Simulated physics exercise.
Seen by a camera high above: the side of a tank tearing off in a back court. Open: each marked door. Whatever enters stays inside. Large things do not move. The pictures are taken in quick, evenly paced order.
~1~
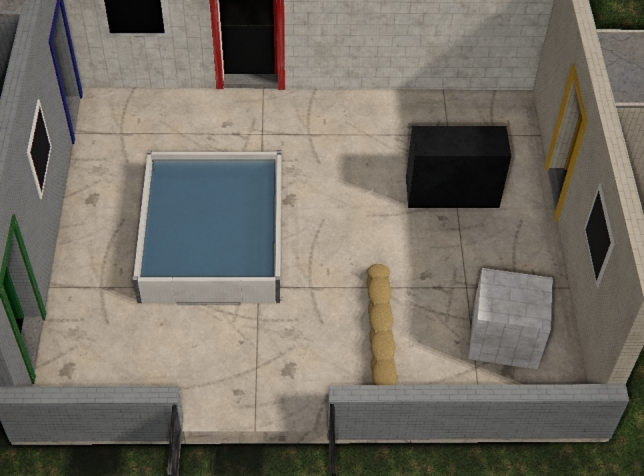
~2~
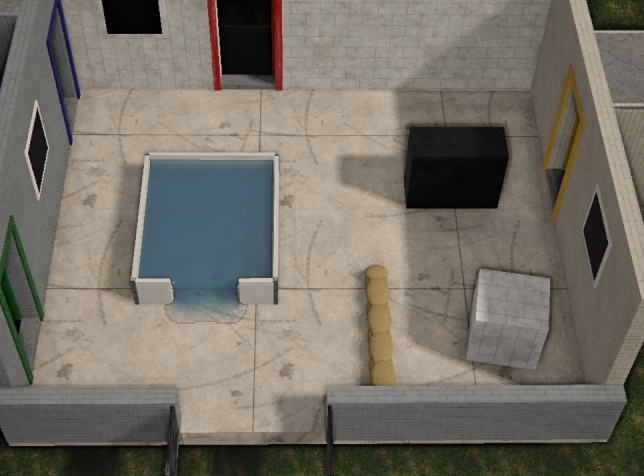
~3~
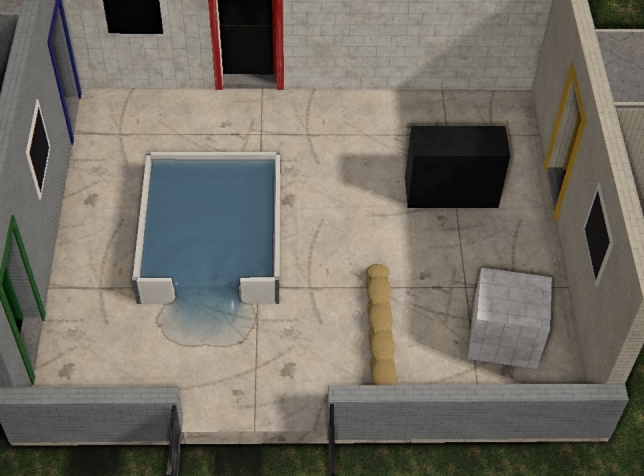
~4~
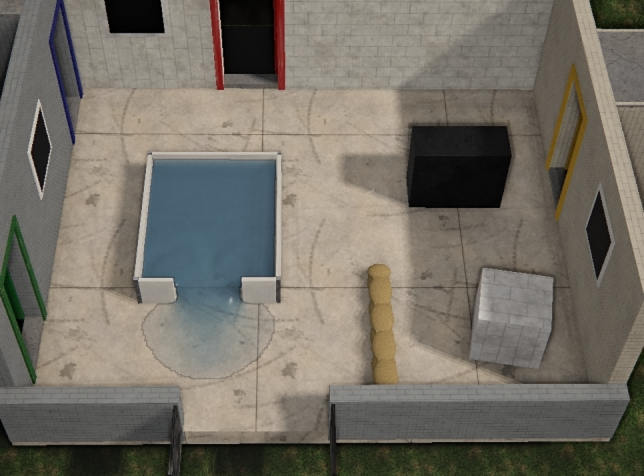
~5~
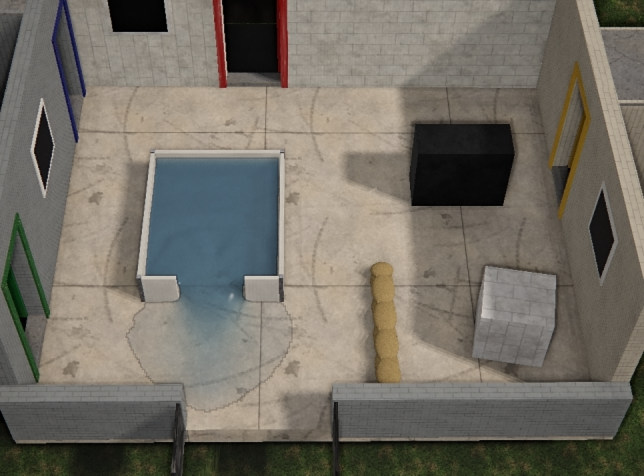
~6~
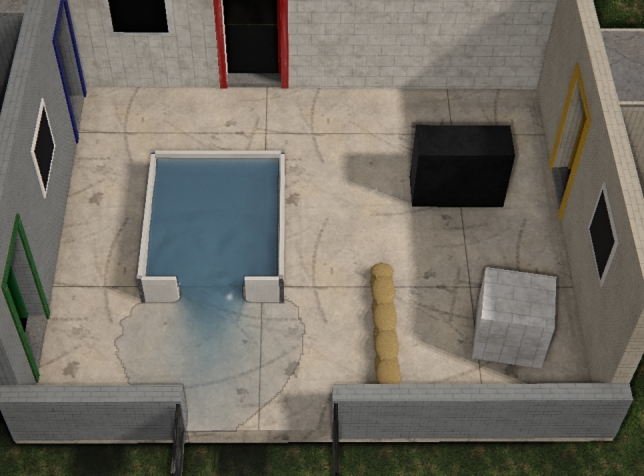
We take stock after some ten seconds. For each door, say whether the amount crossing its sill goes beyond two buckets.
As I see it, the blue door will pass two buckets at most, the yellow door will pass two buckets at most, the red door will pass two buckets at most, the green door will pass two buckets at most.
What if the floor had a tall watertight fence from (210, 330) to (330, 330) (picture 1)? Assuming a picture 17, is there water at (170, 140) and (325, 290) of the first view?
Not wet, soaked.
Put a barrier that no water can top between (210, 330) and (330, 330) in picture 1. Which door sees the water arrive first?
It's the green-painted one.
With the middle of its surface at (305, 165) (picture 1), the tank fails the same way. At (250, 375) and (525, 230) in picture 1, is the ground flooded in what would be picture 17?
Soaked, parched.
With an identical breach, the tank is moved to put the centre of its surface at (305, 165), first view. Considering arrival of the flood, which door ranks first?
Leading the way is the green-painted one.
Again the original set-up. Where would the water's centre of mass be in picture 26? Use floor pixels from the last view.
It is around (197, 278).
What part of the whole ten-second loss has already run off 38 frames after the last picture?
About 75 per cent.
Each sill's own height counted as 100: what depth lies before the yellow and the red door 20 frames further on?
Near 0 per cent and 0 per cent, respectively.
A moment on, water covers 10 % of the floor; the blue door not reached, the yellow door not reached, the red door not reached, the green door not reached.
Next, water covers 15 % of the floor; the blue door not reached, the yellow door not reached, the red door not reached, the green door wet at the sill, nothing in.
Then, water covers 20 % of the floor; the blue door not reached, the yellow door not reached, the red door not reached, the green door wet at the sill, nothing in.
Later, water covers 35 % of the floor; the blue door wet at the sill, nothing in, the yellow door not reached, the red door not reached, the green door wet at the sill, nothing in.
In the end, water covers 40 % of the floor; the blue door wet at the sill, nothing in, the yellow door not reached, the red door wet at the sill, nothing in, the green door wet at the sill, nothing in.
